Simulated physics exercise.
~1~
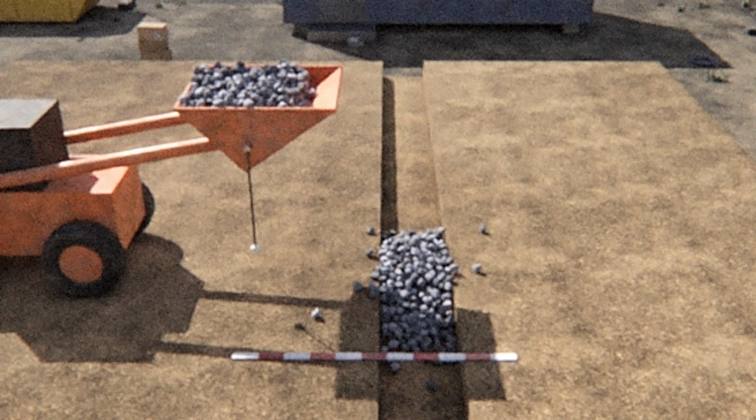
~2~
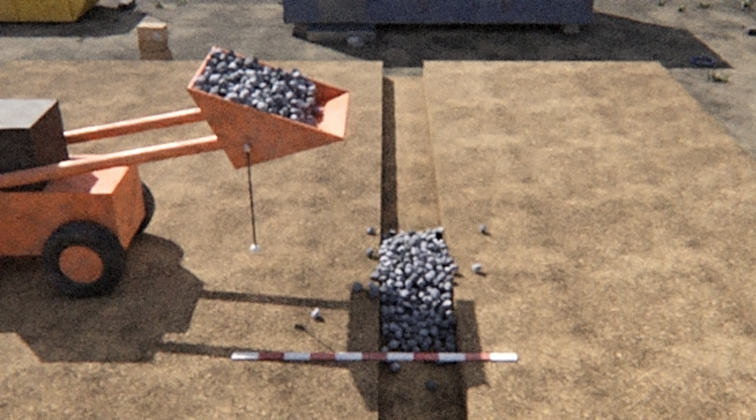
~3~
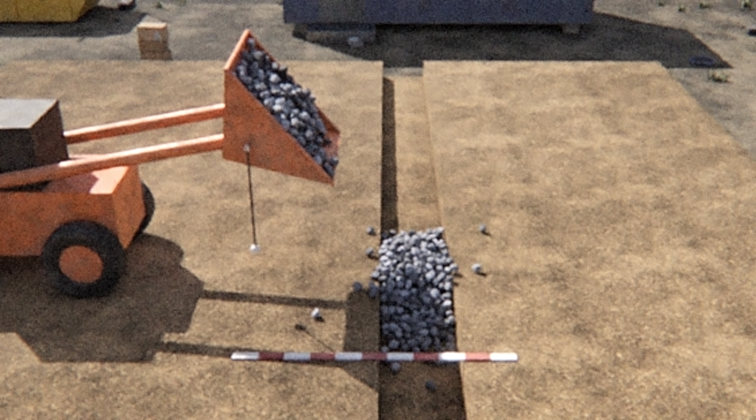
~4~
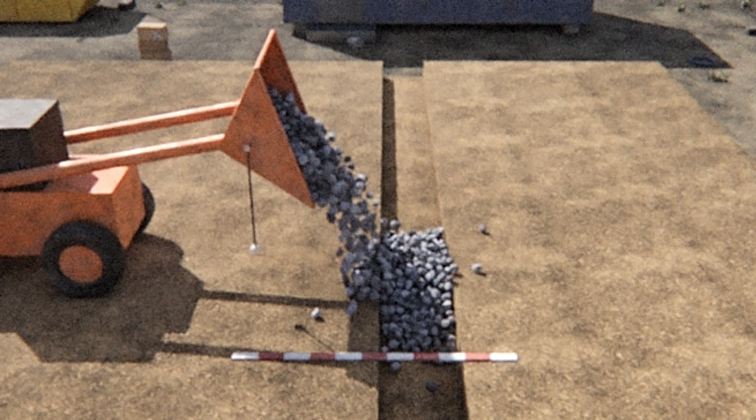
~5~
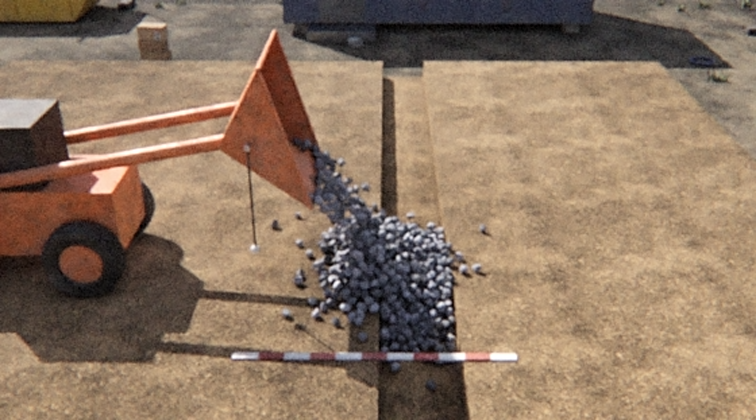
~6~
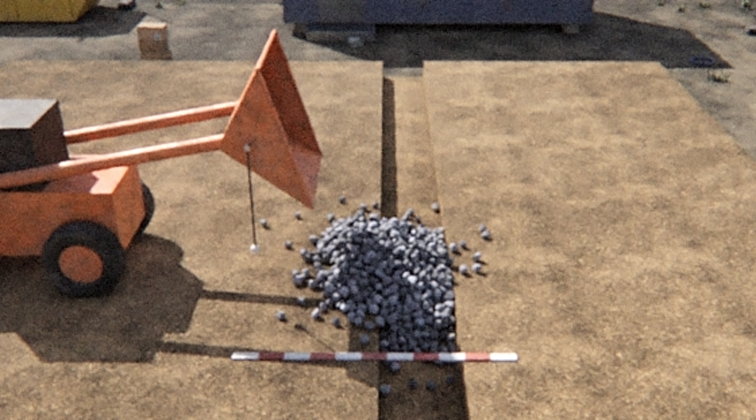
On a sunlit, sandy work site seen from above and to the side, an orange loader stands at left, its raised bucket full of grey stones. A narrow trench runs away from the viewer near the middle, partly filled by an earlier heap, with a red-and-white striped staff lying across it. The bucket tips steadily forward to the right while the loader stays put. Stones slide over its lip and pour down onto the trench's near-left edge and the old heap. The bucket empties and stays tilted, leaving a broader pile spread over the trench and the ground to its left.
